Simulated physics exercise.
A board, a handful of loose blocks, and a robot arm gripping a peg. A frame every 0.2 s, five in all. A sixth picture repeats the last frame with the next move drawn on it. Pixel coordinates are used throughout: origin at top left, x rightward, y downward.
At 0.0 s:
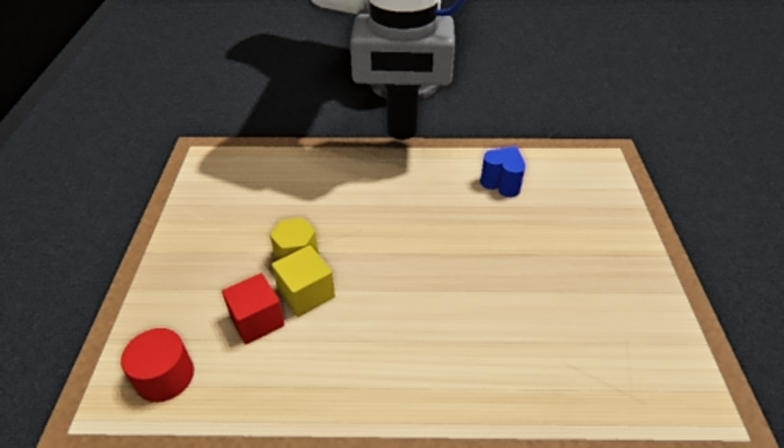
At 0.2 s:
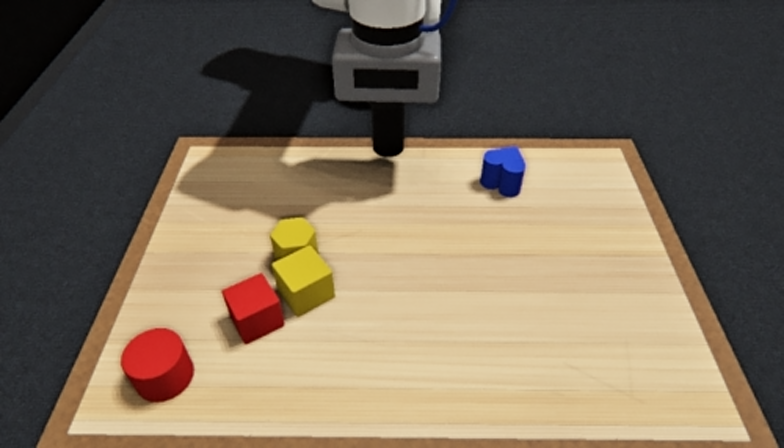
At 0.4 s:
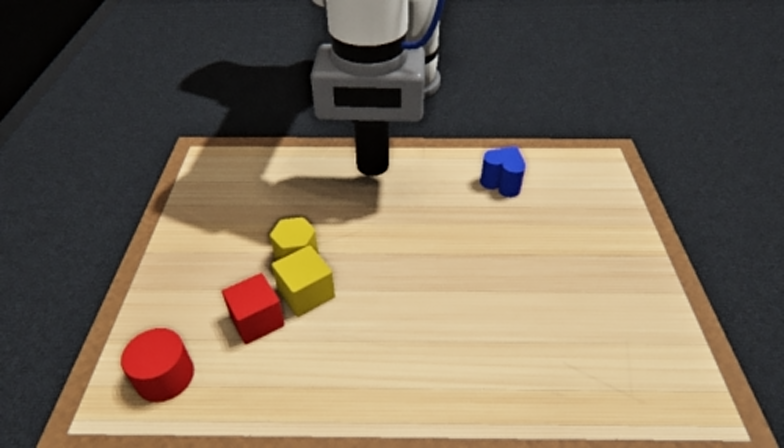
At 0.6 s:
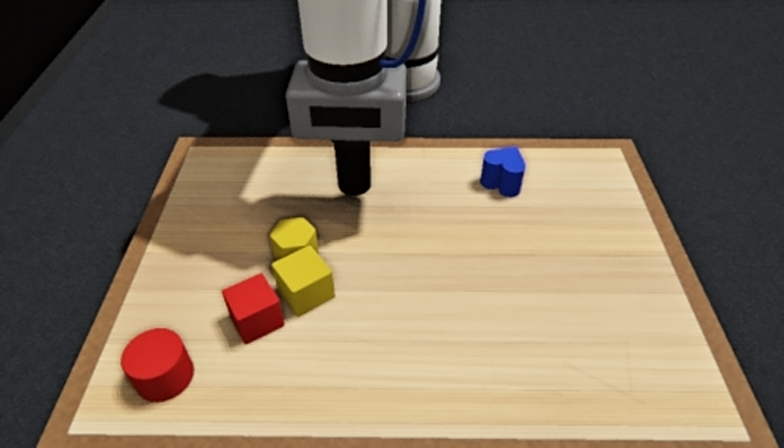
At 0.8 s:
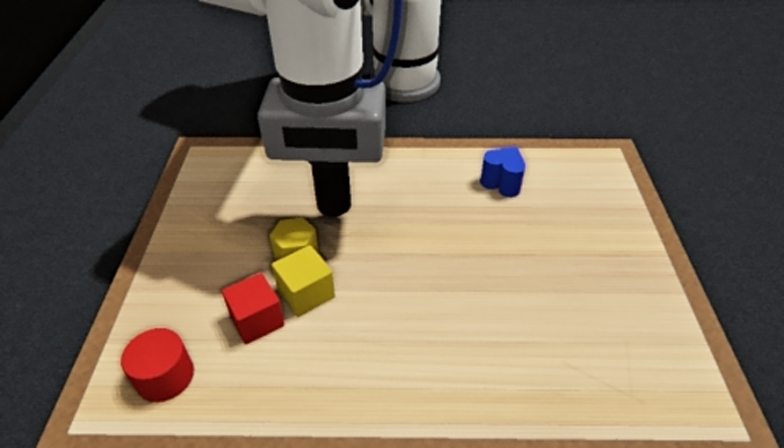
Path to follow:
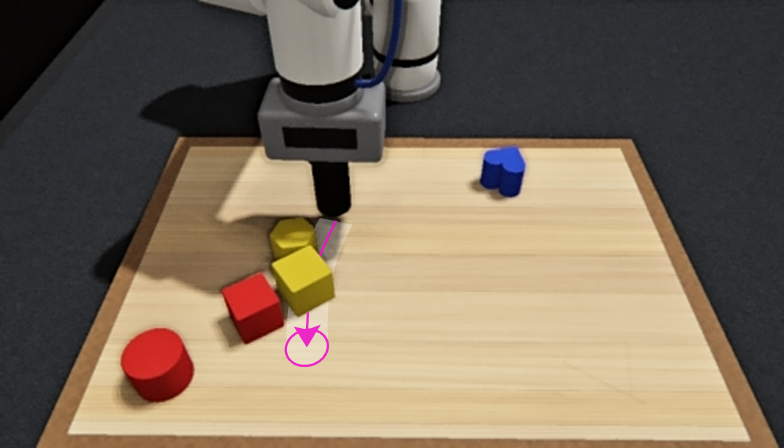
The robot arm moves its black peg down and left over the board toward still blocks.
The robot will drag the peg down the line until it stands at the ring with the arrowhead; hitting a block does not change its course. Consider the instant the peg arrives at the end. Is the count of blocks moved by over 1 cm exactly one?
In short: No.
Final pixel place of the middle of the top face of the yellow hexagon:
The point I'd pick in the picture is (269, 248).
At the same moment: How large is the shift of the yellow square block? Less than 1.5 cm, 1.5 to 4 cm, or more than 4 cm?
It will move more than 4 cm.
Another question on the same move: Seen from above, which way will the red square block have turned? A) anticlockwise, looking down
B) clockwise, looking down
I'll go with B - clockwise, looking down.
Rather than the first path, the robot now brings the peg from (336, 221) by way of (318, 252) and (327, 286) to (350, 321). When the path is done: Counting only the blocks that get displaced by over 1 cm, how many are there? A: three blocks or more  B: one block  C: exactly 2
(C)
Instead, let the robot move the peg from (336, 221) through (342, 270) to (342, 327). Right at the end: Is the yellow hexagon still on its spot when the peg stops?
I'd say yes.
Drawn move, from (336, 221) over (313, 277) to (307, 347).
What follows on the original path. One third of the way, peg at (317, 241); yellow hexagon at (277, 242), turned 20° clockwise.
Two thirds of the way, peg at (306, 283); red square block at (228, 313), turned 15° clockwise; yellow hexagon at (269, 248), turned 45° clockwise; yellow square block at (278, 313), turned 20° clockwise.
At the end, peg at (304, 332); red square block at (219, 319), turned 40° clockwise; yellow hexagon at (269, 248), turned 45° clockwise; yellow square block at (257, 348), turned 75° clockwise.
